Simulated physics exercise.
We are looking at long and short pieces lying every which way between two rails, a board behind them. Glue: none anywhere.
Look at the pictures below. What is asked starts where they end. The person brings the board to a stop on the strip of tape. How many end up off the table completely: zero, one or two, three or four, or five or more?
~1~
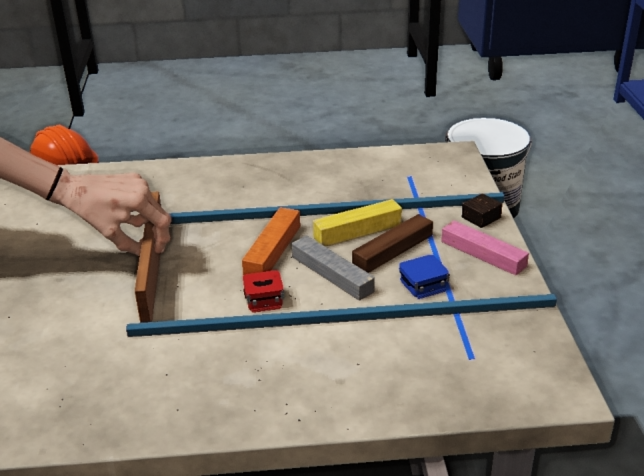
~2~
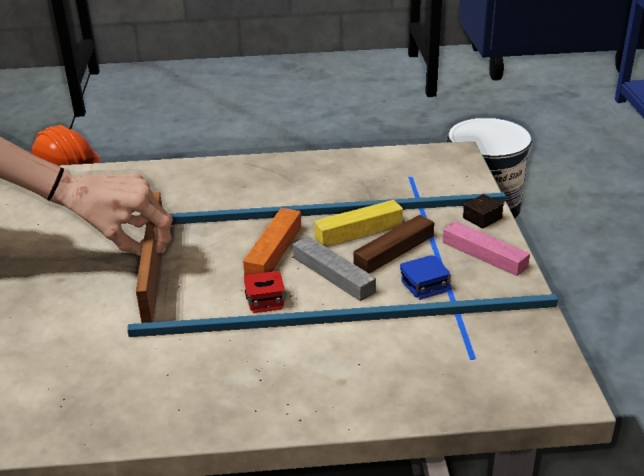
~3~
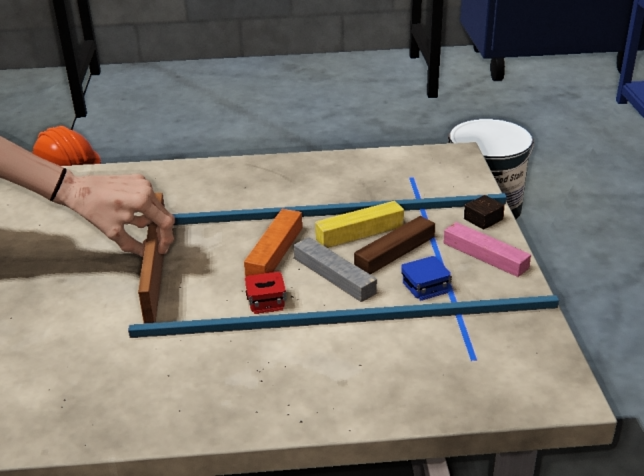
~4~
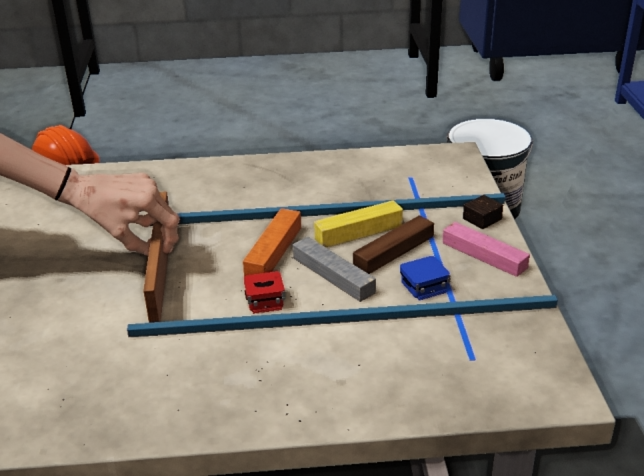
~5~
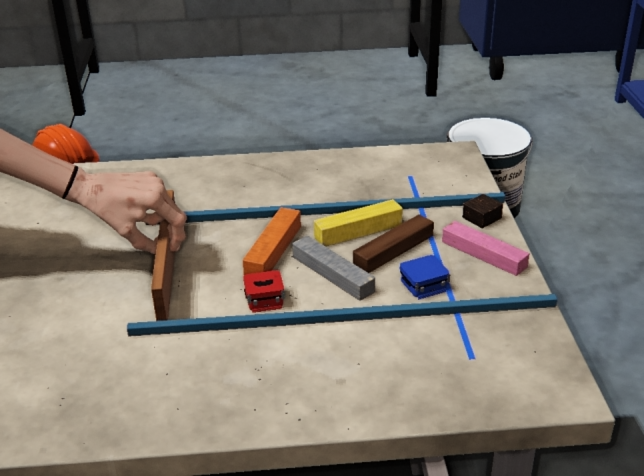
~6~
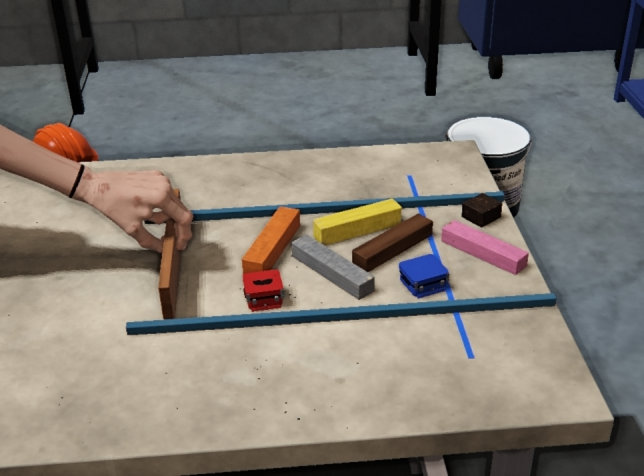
Lost: One or two.
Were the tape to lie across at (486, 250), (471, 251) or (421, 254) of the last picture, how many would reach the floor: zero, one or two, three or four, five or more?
In turn: 5 or more; 3 or 4; just one or two.
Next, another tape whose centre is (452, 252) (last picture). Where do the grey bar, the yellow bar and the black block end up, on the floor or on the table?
As for the grey bar, it keeps its place; the yellow bar keeps its place; the black block ends up falling.
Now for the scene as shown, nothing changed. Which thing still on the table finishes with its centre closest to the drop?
The brown stick is the one you want.
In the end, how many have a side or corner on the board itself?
It's 2.
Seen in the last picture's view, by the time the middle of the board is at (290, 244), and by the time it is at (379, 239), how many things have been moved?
The count is 4 at the first point and 8 at the second.
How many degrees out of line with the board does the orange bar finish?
Some 0 degrees.
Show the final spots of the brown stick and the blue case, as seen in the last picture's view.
The first ends close to (514, 231), the second close to (523, 268).
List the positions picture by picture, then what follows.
In the first picture, black block (482, 210); pink bar (484, 247); blue case (423, 277); board (151, 255); tape (436, 254).
In the second picture, pink bar (485, 248); red case (265, 293).
In the third picture, blue case (425, 279); yellow bar (360, 224).
In the fourth picture, black block (483, 212); orange bar (273, 243).
In the fifth picture, pink bar (485, 248); board (166, 253).
In the sixth picture, black block (482, 210); pink bar (484, 247); blue case (423, 276); board (172, 252); tape (436, 253).
A little later, none off yet; black block at rest near (482, 210); pink bar at rest near (484, 247); blue case at rest near (423, 276).
Next, none off yet; black block at rest near (482, 210); pink bar shifted a little near (495, 248); blue case shifted a little near (444, 275).
When it is over, the number that fall off is one or two; down, pink bar and black block.
